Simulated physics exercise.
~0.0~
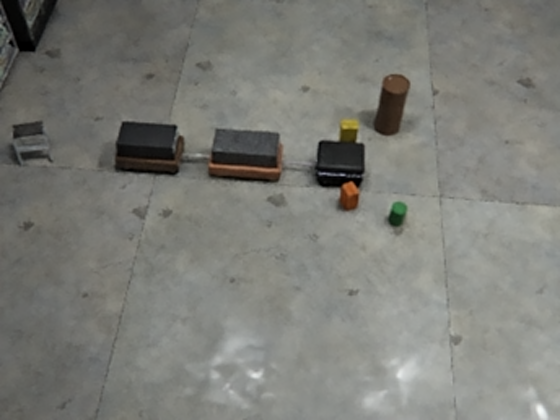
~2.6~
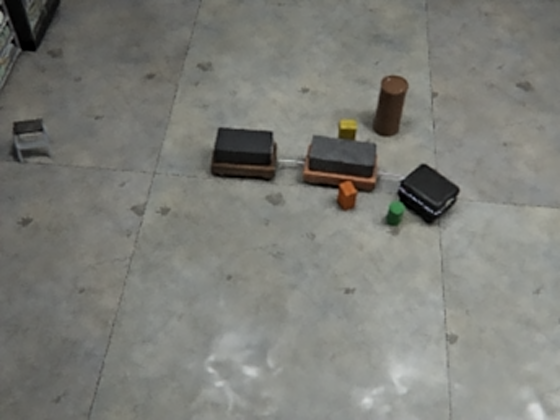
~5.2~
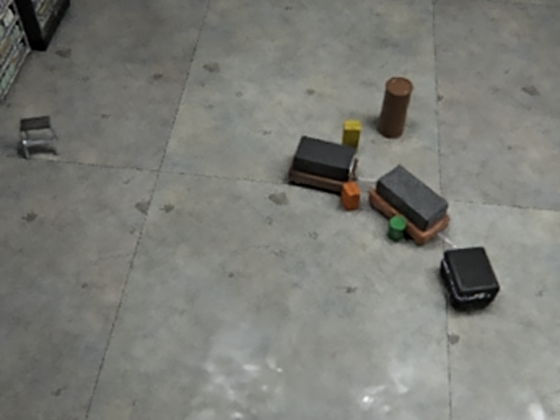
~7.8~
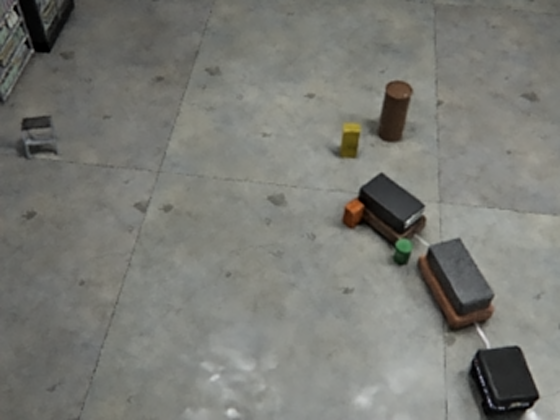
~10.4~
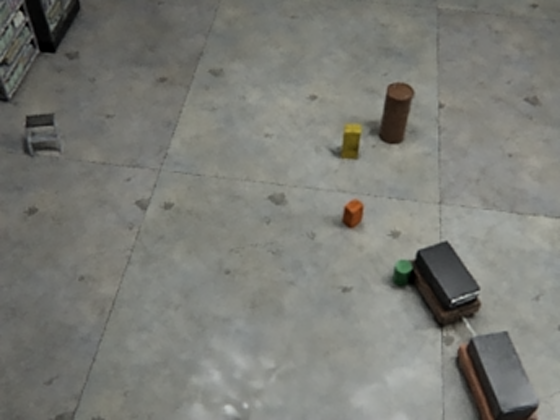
A tug pulls two carts rightward, then curves down, shifting the orange box and green pail.
